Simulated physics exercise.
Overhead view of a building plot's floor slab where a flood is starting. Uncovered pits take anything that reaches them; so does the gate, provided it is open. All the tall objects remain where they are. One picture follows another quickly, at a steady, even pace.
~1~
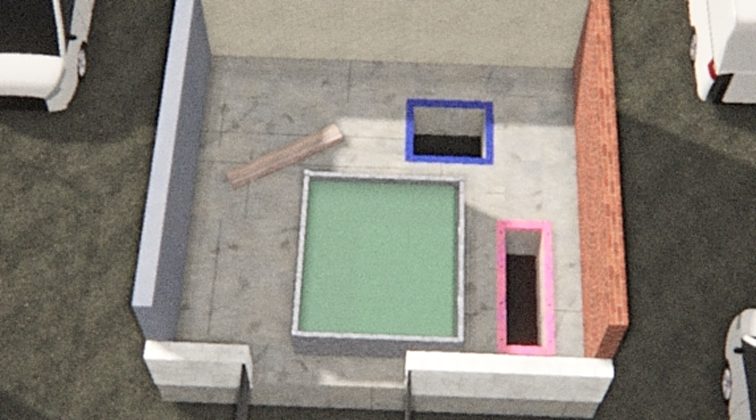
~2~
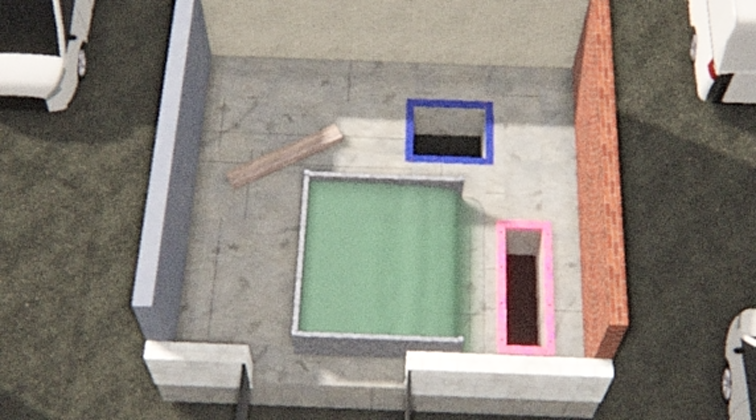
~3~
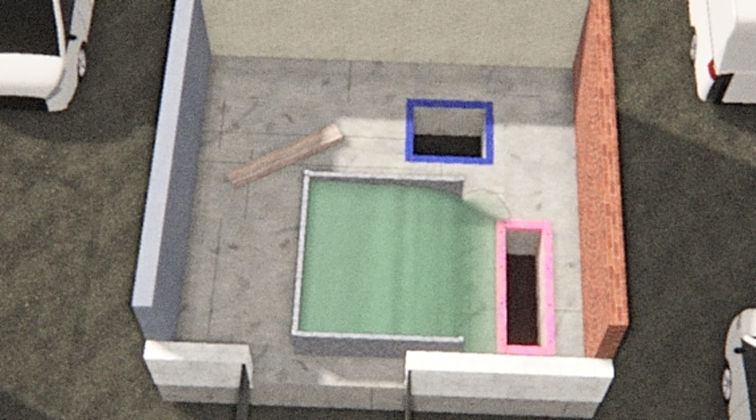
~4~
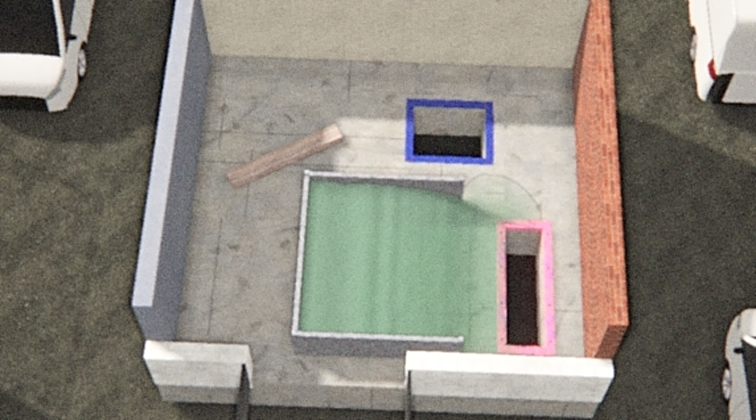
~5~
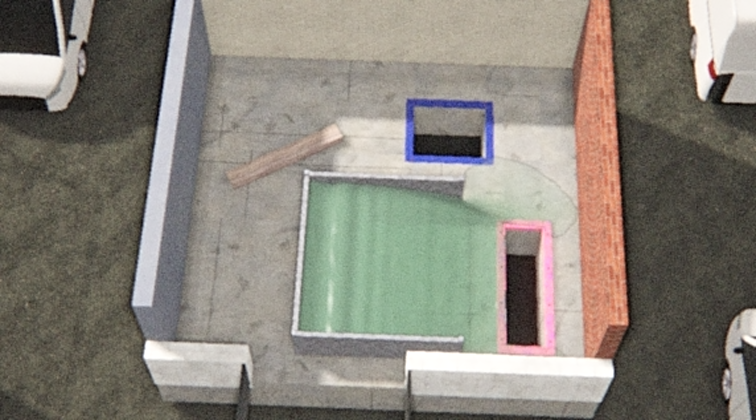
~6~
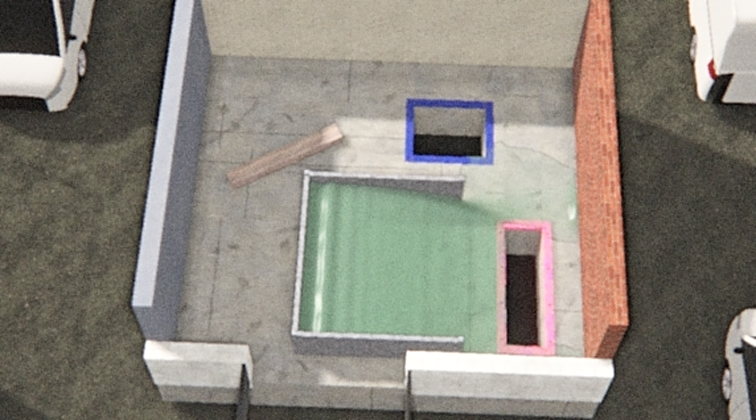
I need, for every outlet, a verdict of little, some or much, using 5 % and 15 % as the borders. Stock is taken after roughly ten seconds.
Verdicts: Gate, little; pink pit, much; blue pit, some.
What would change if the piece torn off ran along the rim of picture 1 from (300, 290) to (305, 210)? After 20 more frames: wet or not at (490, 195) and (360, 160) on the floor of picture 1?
Untouched, then submerged.
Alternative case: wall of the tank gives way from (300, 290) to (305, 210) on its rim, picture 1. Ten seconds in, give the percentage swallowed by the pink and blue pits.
Pink about 2 %, blue about 15 %.
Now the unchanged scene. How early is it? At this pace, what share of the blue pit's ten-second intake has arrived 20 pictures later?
I make it 5 per cent.
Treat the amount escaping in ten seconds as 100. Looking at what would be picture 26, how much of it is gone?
Around 75 %.
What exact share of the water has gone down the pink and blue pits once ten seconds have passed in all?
Close to 60 in a hundred and 8 in a hundred, in that order.
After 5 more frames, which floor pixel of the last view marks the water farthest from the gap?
I'd say near (570, 92).
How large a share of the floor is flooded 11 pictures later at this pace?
The answer is around 30 per cent.
A moment on, water covers 25 % of the floor; the gate 0 %, the pink pit 23 %, the blue pit 0 %.
Next, water covers 30 % of the floor; the gate 0 %, the pink pit 38 %, the blue pit 0 %.
Then, water covers 45 % of the floor; the gate 0 %, the pink pit 51 %, the blue pit 0 %.
Later, water covers 60 % of the floor; the gate 1 %, the pink pit 58 %, the blue pit 4 %.
In the end, water covers 65 % of the floor; the gate 2 %, the pink pit 60 %, the blue pit 9 %.
